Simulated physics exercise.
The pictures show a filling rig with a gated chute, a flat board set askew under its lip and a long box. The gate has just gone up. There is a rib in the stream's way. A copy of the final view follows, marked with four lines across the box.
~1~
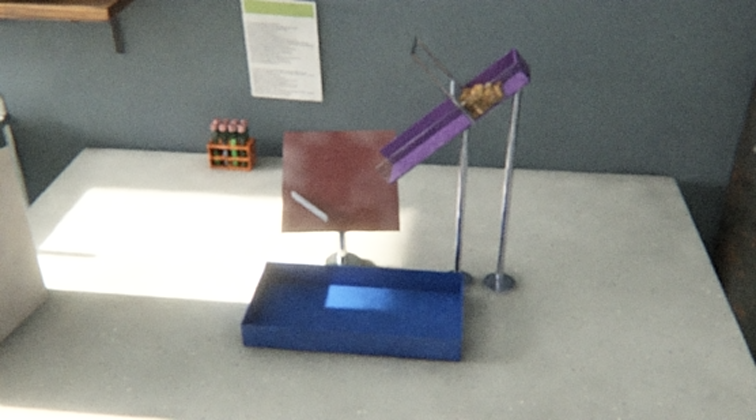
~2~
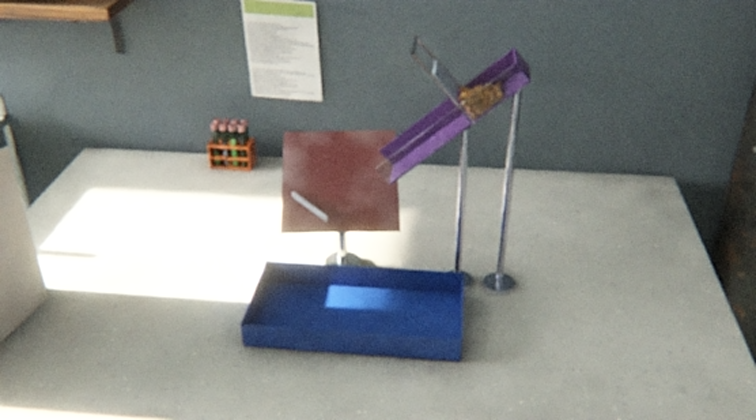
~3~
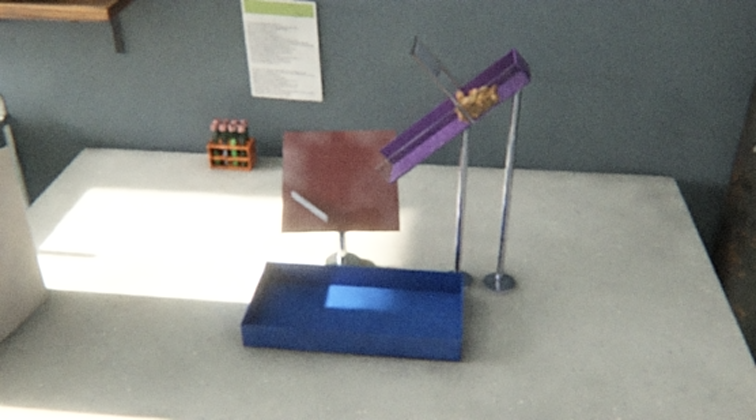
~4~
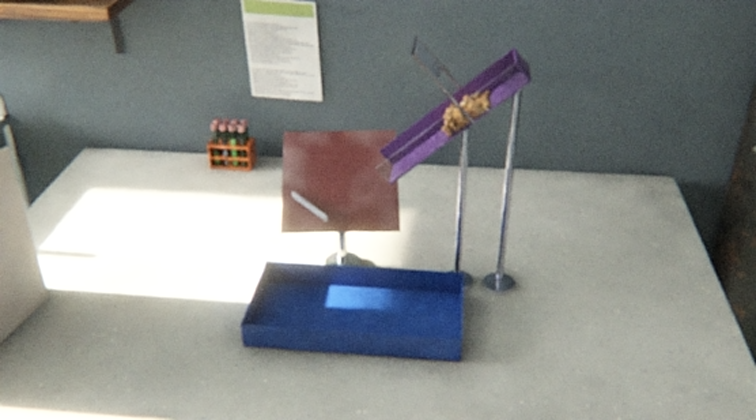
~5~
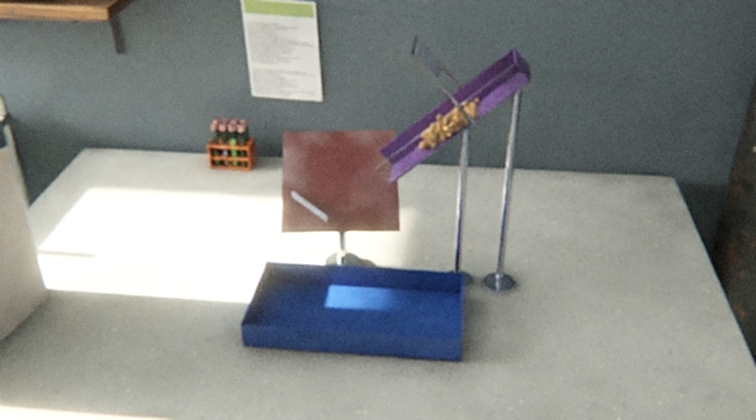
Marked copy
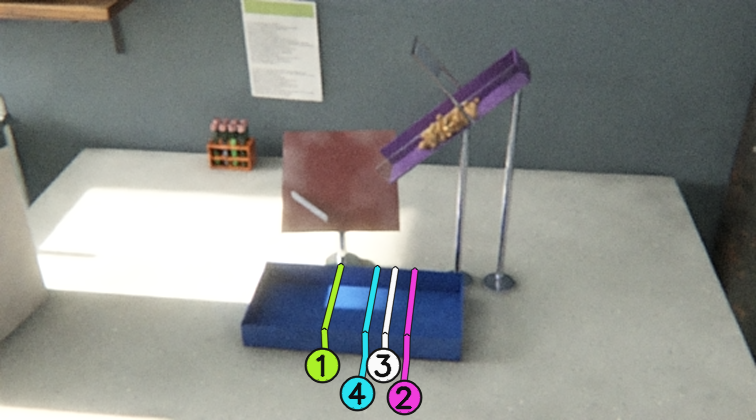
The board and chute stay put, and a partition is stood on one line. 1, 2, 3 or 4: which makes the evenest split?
Take 1.
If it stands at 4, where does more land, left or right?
More lands on the left.
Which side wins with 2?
The left side.
On the marked copy, line 1 crosses the front rim at (324, 330); line 2 crosses the front rim at (407, 335); line 3 crosses the front rim at (385, 334); line 4 crosses the front rim at (365, 332).
With 1, of what is caught, about half on the left of the divider, about half on the right.
With 2, of what is caught, all on the left of the divider, none on the right.
With 3, of what is caught, nearly all on the left of the divider, a stray few on the right.
With 4, of what is caught, nearly all on the left of the divider, a stray few on the right.
